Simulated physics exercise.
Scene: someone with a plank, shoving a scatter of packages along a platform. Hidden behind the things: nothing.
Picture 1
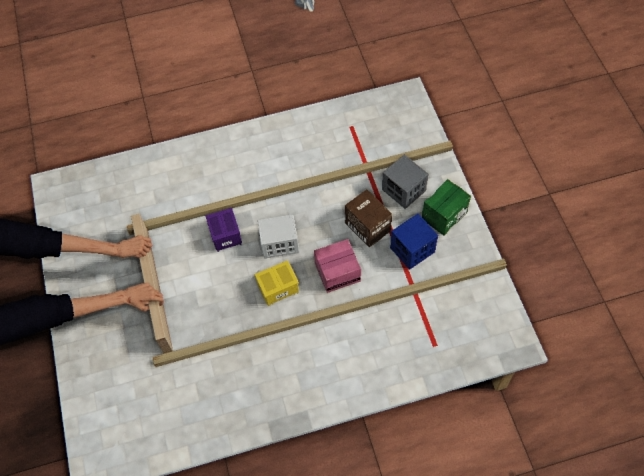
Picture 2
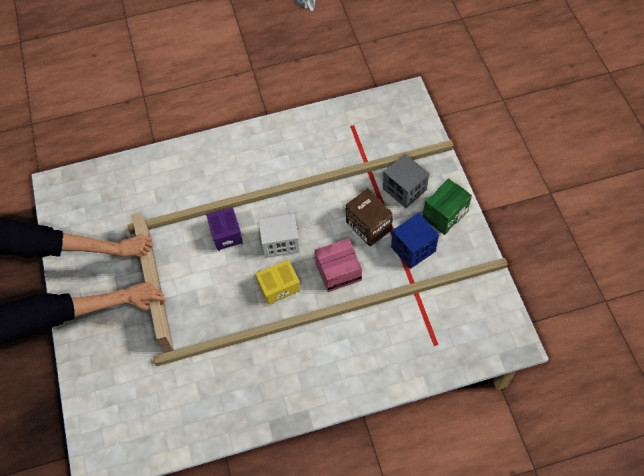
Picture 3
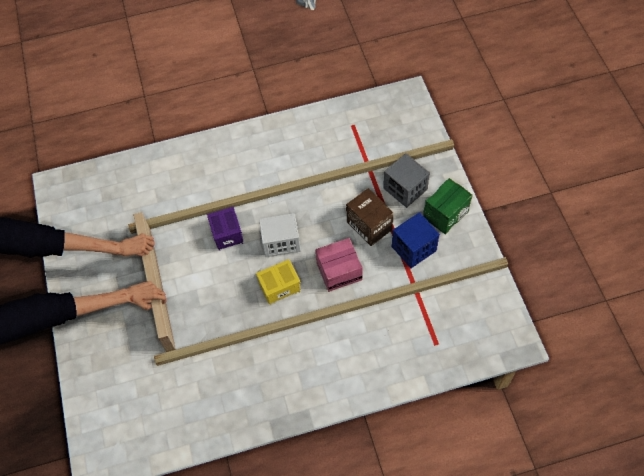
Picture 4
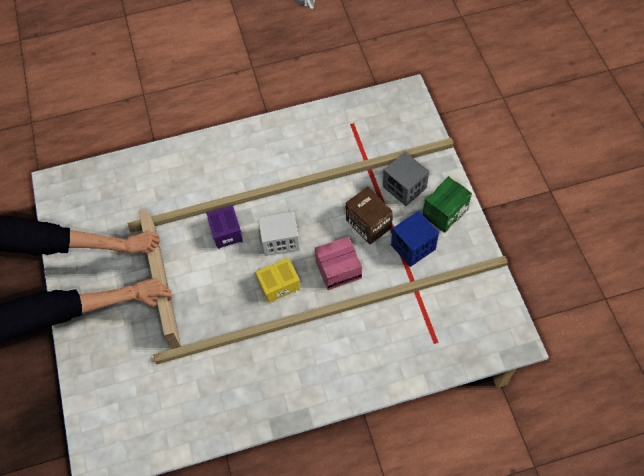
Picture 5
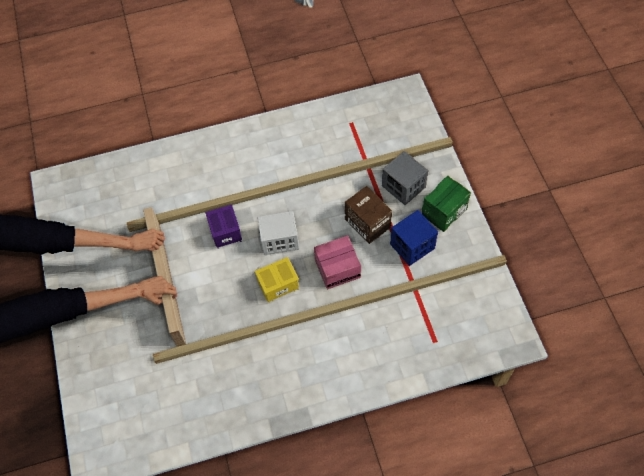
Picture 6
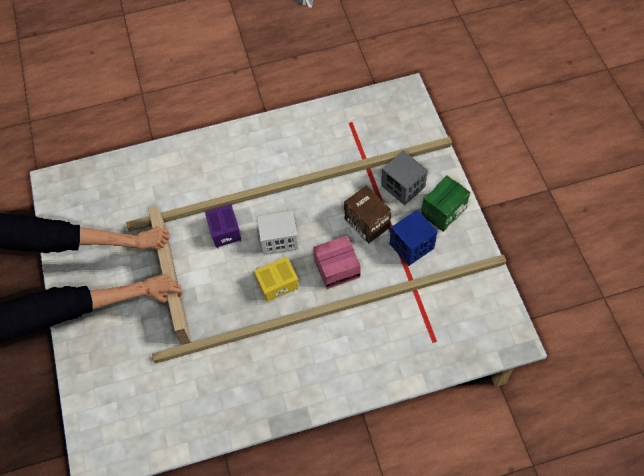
A wooden plank, gripped by two hands at the left, rests between two rails at first, then slides a short way right toward a purple box. The eight scattered boxes, including grey, brown, blue and green ones near a red line, stay where they are, still untouched by the plank.
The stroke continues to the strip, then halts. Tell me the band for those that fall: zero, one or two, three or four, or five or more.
In the end, the drop-off count sits at nought.
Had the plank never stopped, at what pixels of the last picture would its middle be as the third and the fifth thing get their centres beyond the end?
Around (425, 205); afterwards around (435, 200).
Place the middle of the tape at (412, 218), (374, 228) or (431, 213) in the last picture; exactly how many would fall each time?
Per try: 2; 0; 3.
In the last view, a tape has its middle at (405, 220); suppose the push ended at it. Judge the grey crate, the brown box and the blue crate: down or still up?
Here's how it goes: The grey crate is still up there, the brown box is still up there, and the blue crate ends up down.
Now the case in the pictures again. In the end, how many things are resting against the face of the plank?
3 in contact.
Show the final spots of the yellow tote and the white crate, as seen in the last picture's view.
About (417, 243), and about (404, 216).
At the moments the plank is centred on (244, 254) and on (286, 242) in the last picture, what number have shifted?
Tally: 2; 4.
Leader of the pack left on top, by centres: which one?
Answer: The blue crate.
A little later, none off yet; green parcel at rest near (445, 204); grey crate at rest near (404, 178); blue crate at rest near (413, 238).
Next, none off yet; green parcel shifted a little near (454, 199); grey crate at rest near (404, 178); blue crate shifted about its own width near (444, 234).
When it is over, the number that fall off is zero.
